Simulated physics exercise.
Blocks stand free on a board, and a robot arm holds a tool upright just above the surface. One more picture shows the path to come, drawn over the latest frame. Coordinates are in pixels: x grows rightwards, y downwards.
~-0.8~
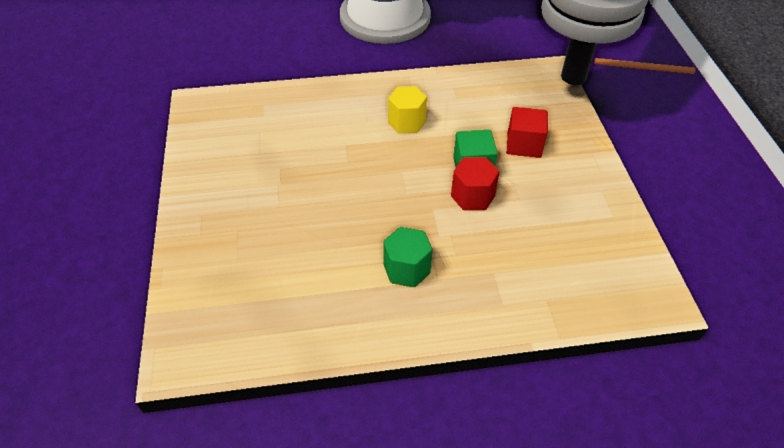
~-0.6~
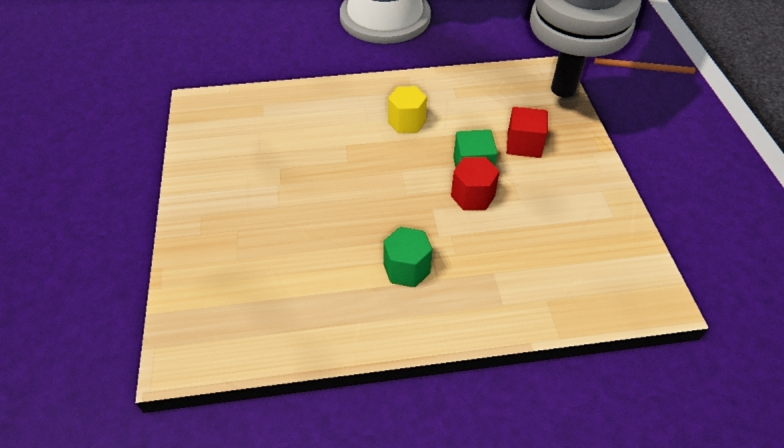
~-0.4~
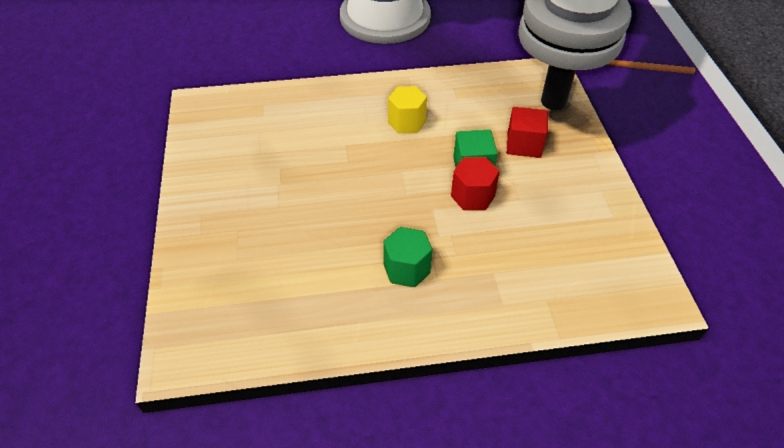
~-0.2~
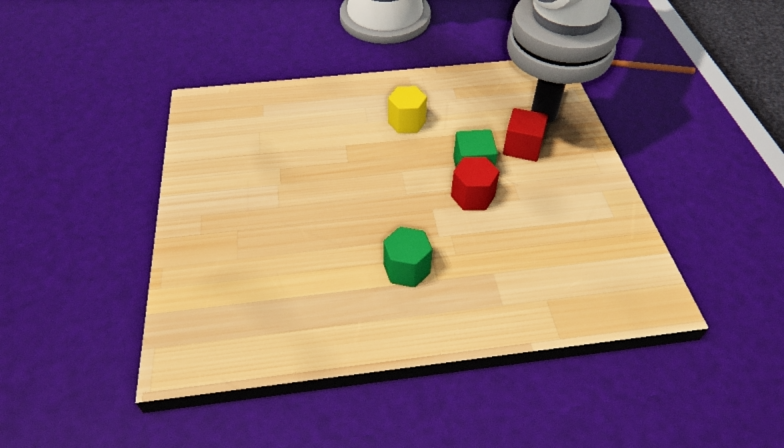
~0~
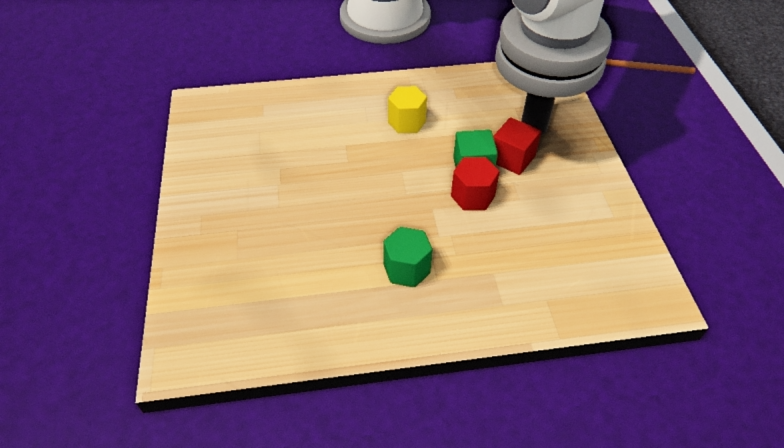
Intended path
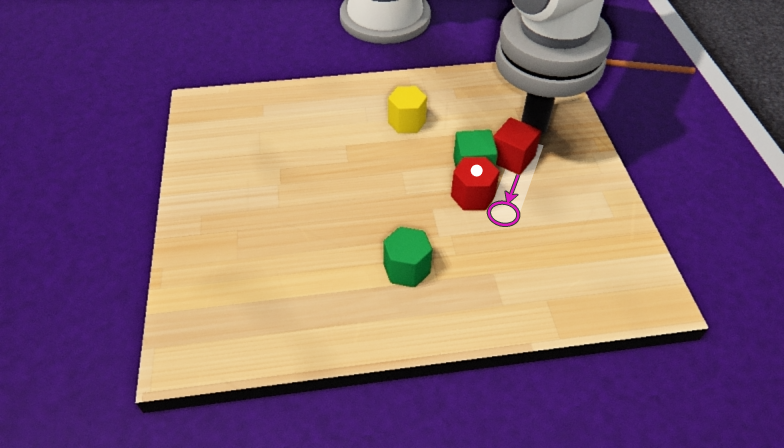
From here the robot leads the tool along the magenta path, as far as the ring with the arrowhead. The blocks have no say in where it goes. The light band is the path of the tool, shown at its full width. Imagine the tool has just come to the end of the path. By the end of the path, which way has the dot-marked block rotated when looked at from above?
My prediction: CCW.
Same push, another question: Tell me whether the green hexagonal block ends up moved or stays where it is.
It is not moved.
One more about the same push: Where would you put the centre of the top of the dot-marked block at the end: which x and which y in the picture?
Top centre: (458, 181).
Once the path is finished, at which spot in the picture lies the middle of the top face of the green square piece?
Its top face will be centred at roughly (448, 144).
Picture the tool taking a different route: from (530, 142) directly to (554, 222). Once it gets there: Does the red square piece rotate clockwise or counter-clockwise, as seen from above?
It goes round the way clock hands do.
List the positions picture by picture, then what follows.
The first picture shows tip of the tool at (573, 78), middles of tops, green hexagonal block at (408, 244), green square piece at (477, 142), red hexagonal block at (477, 171), red square piece at (530, 119).
The second picture shows tool at (564, 90), nothing pushed.
The third picture shows tool at (554, 102), nothing pushed.
The fourth picture shows tool at (544, 115), red square piece at (528, 121).
The fifth picture shows tool at (534, 127), green hexagonal block at (408, 244), green square piece at (477, 142), red hexagonal block at (477, 171), red square piece at (518, 133).
The line goes from (530, 142) to (504, 214); the dot is on the red hexagonal block.
What follows on the original path. One third of the way, tool at (525, 150); green square piece at (459, 144); red hexagonal block at (472, 174); red square piece at (498, 148), turned 45° clockwise.
Two thirds of the way, tool at (516, 174); green square piece at (449, 144), turned 15° clockwise; red hexagonal block at (459, 181), turned 30° anticlockwise; red square piece at (485, 157), turned 65° clockwise.
At the end, tool at (507, 199); green hexagonal block unmoved; green square piece at (448, 144), turned 20° clockwise; red hexagonal block at (458, 181), turned 35° anticlockwise; red square piece at (484, 158), turned 75° clockwise.
